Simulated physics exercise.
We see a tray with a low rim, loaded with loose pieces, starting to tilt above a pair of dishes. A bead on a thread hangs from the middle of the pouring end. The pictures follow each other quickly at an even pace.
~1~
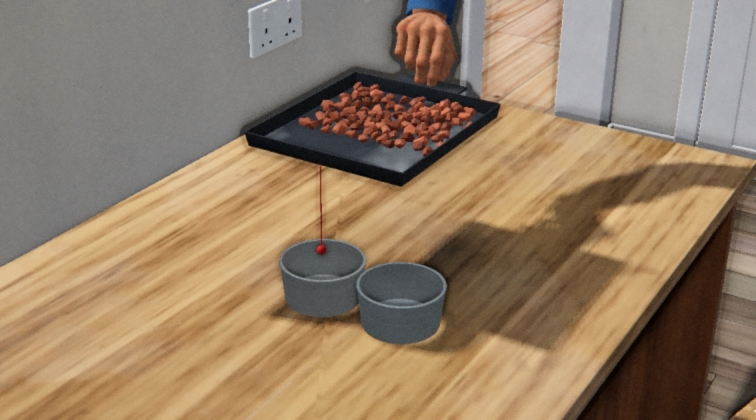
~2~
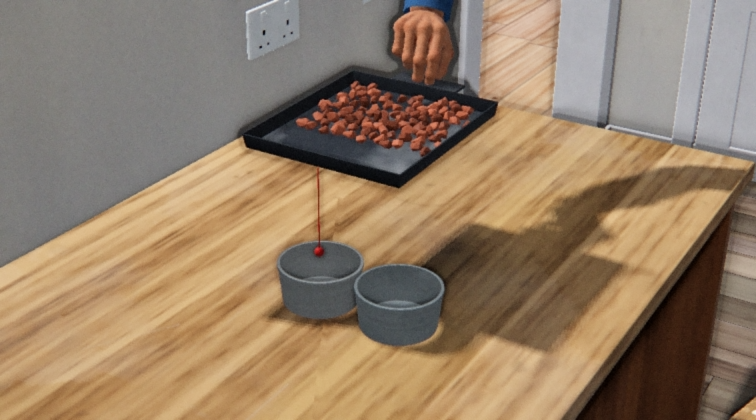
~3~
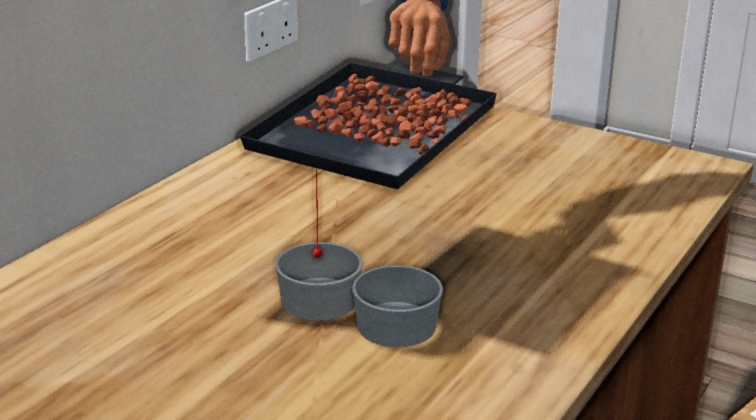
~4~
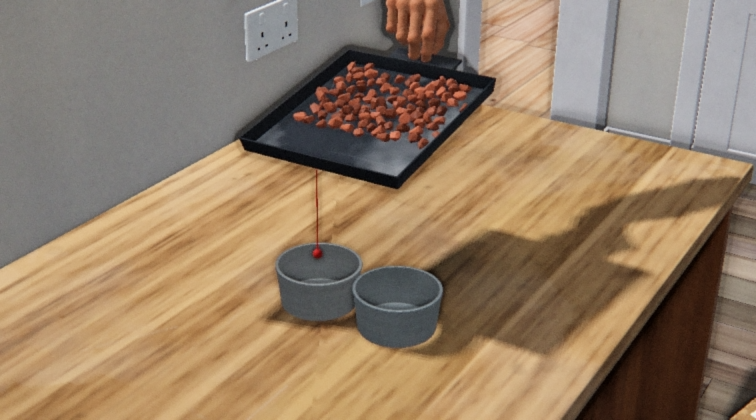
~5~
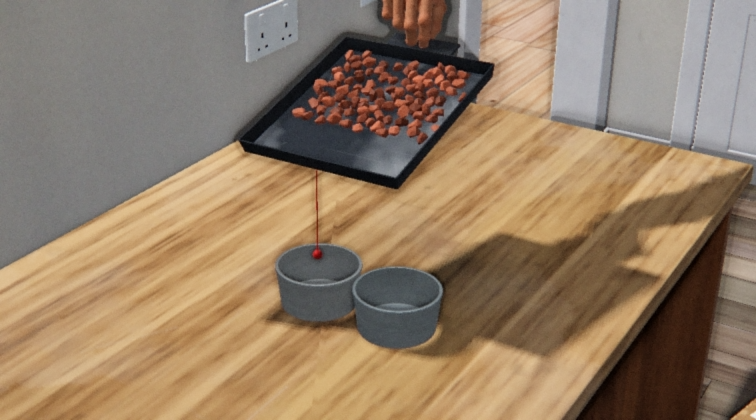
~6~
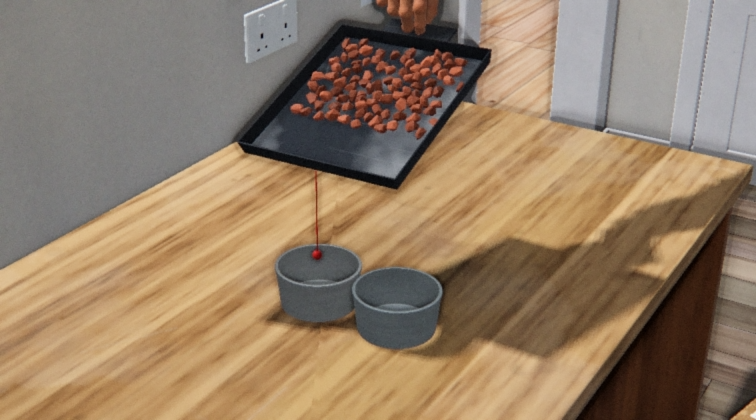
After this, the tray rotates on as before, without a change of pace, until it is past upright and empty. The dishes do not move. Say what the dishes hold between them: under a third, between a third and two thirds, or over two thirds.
In the dishes lies under a third of it.
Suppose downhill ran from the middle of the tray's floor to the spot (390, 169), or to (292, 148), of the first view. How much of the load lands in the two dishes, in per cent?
The first gives 90 %, the second 0 %.
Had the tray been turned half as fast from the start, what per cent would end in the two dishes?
Near 10 %.
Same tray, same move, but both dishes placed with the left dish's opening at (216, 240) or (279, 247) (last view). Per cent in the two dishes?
First some 20, then 0 per cent.
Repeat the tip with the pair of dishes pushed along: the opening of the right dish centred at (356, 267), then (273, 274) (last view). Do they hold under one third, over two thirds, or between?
First under a third, then in the middle band.
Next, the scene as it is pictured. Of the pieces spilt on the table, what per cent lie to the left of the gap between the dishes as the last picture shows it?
About 90 per cent.
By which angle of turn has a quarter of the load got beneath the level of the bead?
At about 80°.
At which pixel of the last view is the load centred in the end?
At about (266, 338).
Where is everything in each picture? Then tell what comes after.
Corners of the pouring end (248, 131) and (402, 172), level; middle of the load (388, 117), bits of crushed brick; left dish (299, 293); right dish (379, 319); bead on its thread (322, 250), in the first frame.
Corners of the pouring end (246, 133) and (399, 173), level; middle of the load (386, 116), in the second frame.
Corners of the pouring end (243, 136) and (397, 175), tipped barely, level across its low end; middle of the load (384, 111), in the third frame.
Corners of the pouring end (243, 137) and (396, 175), tipped a little, level across its low end; middle of the load (383, 103), in the fourth frame.
Corners of the pouring end (242, 139) and (395, 176), tipped clearly, level across its low end; middle of the load (381, 94), in the fifth frame.
Corners of the pouring end (241, 141) and (394, 177), tipped clearly, level across its low end; middle of the load (379, 86); left dish (295, 298); right dish (375, 324), in the sixth frame.
Just after the last frame, tray tipped steeply; almost all on the tray; just a few in the air.
A moment on, tray tipped past a quarter turn; roughly a third on the tray; roughly half outside both; about a tenth in the air.
Further on, tray tipped past a quarter turn; just a few in the left dish; almost all outside both.
When it is over, tray tipped past a quarter turn; not one in the right dish; just a few in the left dish; almost all outside both.
